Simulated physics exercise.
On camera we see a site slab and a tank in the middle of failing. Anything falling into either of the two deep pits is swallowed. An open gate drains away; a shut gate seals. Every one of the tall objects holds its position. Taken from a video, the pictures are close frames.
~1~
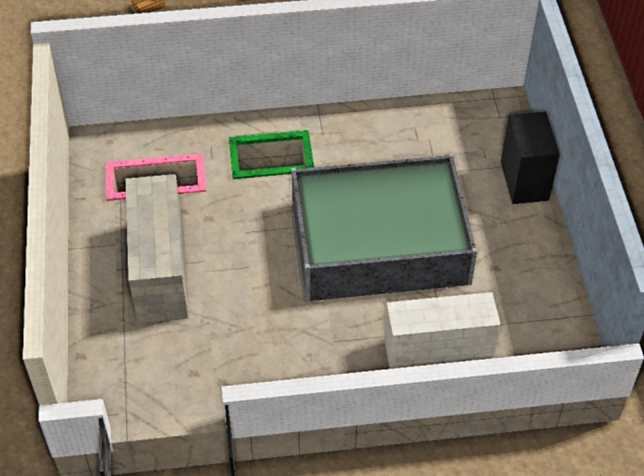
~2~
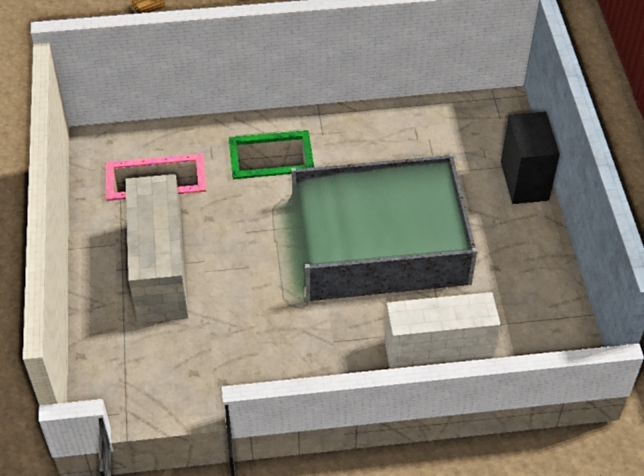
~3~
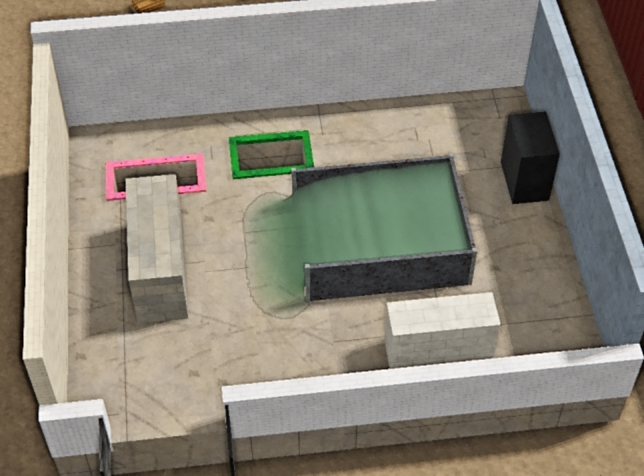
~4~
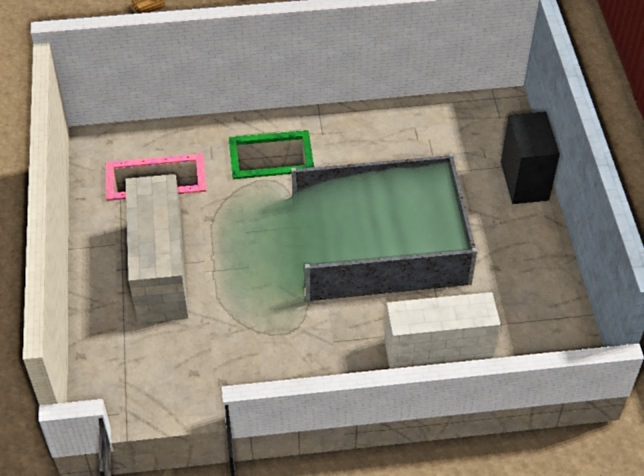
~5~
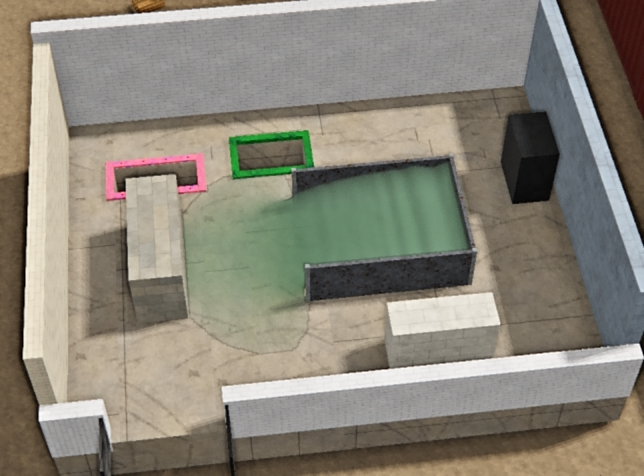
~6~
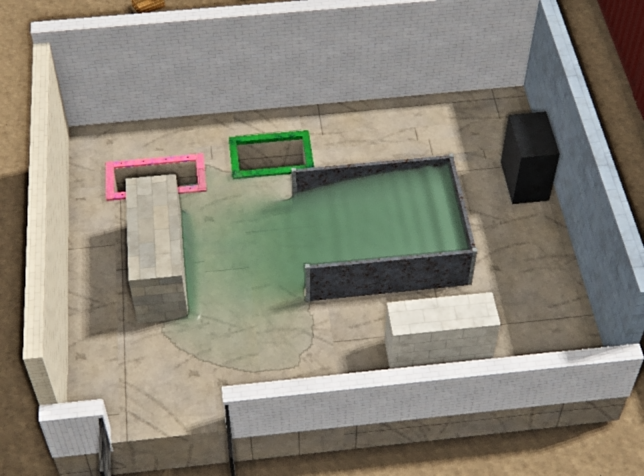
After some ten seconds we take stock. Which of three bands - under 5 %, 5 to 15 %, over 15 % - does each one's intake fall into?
Bands: The gate falls in the over 15 % band; the green pit falls in the under 5 % band; the pink pit falls in the over 15 % band.
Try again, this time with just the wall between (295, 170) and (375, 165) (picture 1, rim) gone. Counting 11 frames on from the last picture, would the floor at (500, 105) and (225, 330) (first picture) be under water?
Submerged, then untouched.
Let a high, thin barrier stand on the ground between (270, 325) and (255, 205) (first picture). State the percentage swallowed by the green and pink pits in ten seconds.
Green 25 %, pink 2 %.
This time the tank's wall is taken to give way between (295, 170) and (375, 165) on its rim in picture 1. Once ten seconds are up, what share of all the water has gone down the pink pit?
Approximate share, pink: 4 in a hundred.
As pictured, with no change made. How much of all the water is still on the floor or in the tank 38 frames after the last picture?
My reckoning gives about 56 %.
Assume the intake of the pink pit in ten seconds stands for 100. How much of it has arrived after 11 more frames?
Around 45 in a hundred.
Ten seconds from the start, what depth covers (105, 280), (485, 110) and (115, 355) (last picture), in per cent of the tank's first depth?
8, 2 and 4 per cent, roughly.
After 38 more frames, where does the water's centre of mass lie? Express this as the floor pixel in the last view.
Near (257, 261) in the last view.
A moment on, water covers 25 % of the floor; the gate 0 %, the green pit 0 %, the pink pit 2 %.
Next, water covers 35 % of the floor; the gate 4 %, the green pit 0 %, the pink pit 9 %.
Then, water covers 50 % of the floor; the gate 14 %, the green pit 1 %, the pink pit 16 %.
Later, water covers 75 % of the floor; the gate 23 %, the green pit 2 %, the pink pit 19 %.
In the end, water covers 90 % of the floor; the gate 32 %, the green pit 2 %, the pink pit 20 %.
